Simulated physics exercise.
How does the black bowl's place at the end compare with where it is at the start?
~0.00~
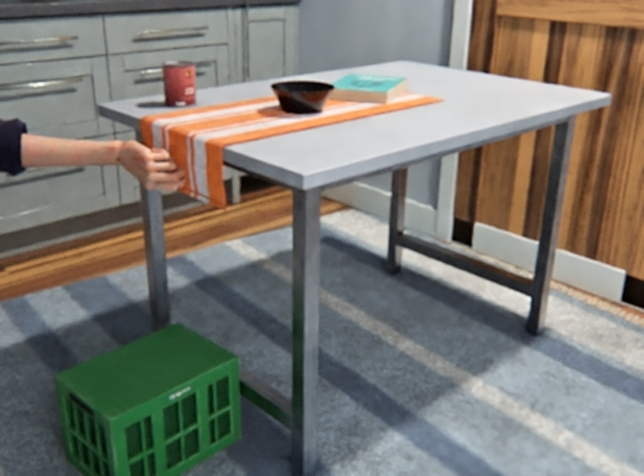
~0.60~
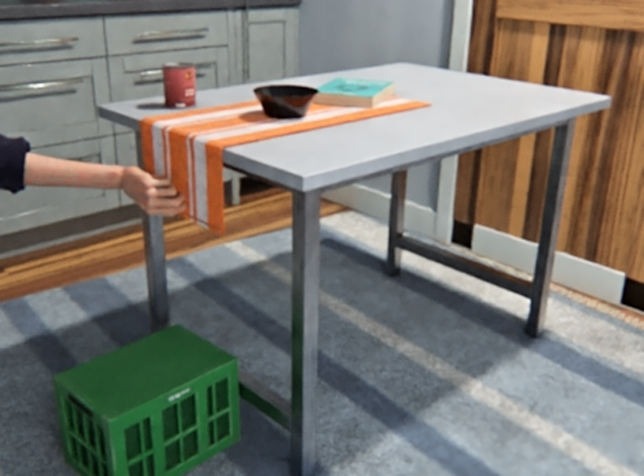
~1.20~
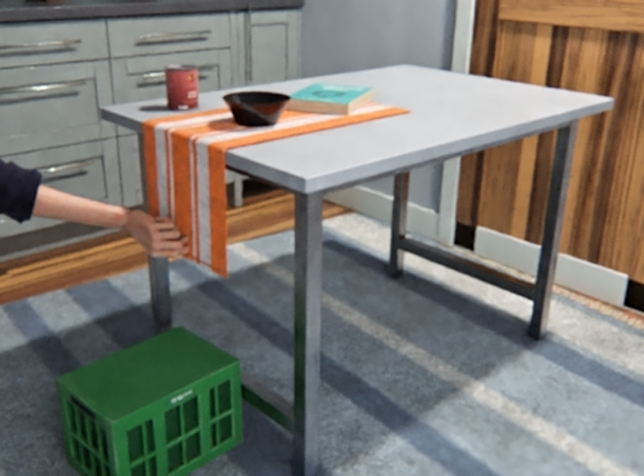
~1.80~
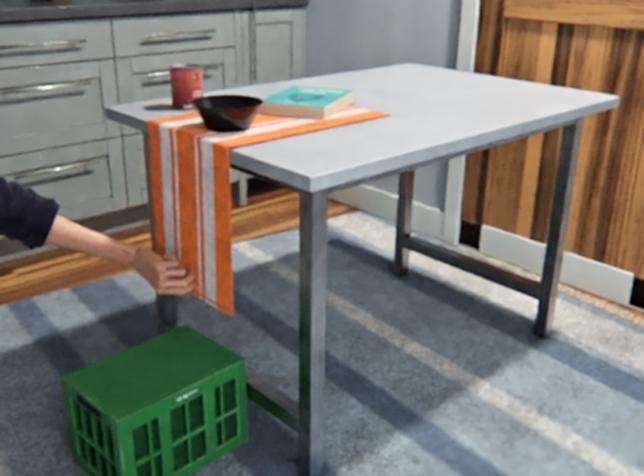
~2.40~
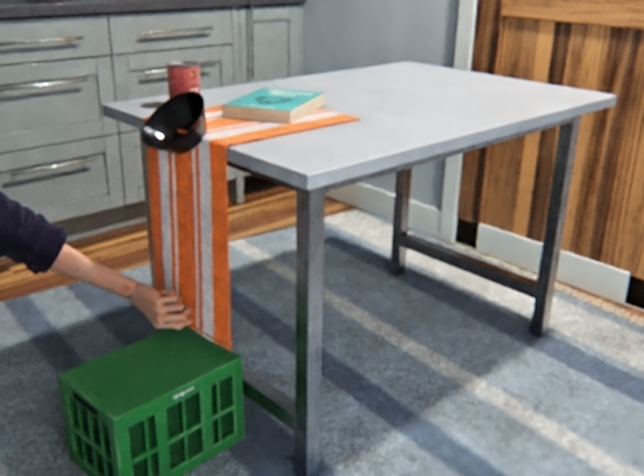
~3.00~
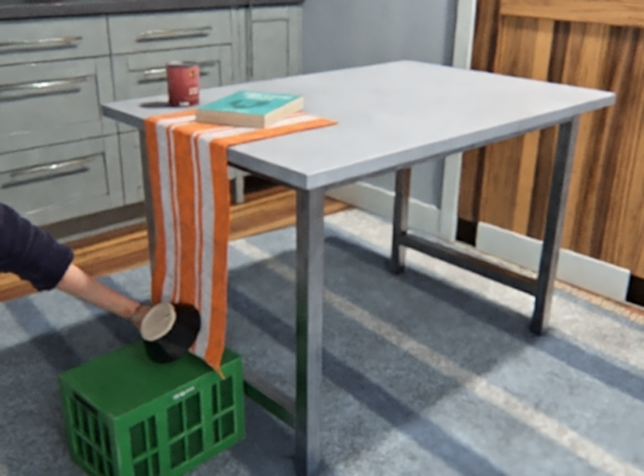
At the start the black bowl sits on the striped towel on top of the table. At the end it is off the table, down to the left by the hand at the top of the green crate.
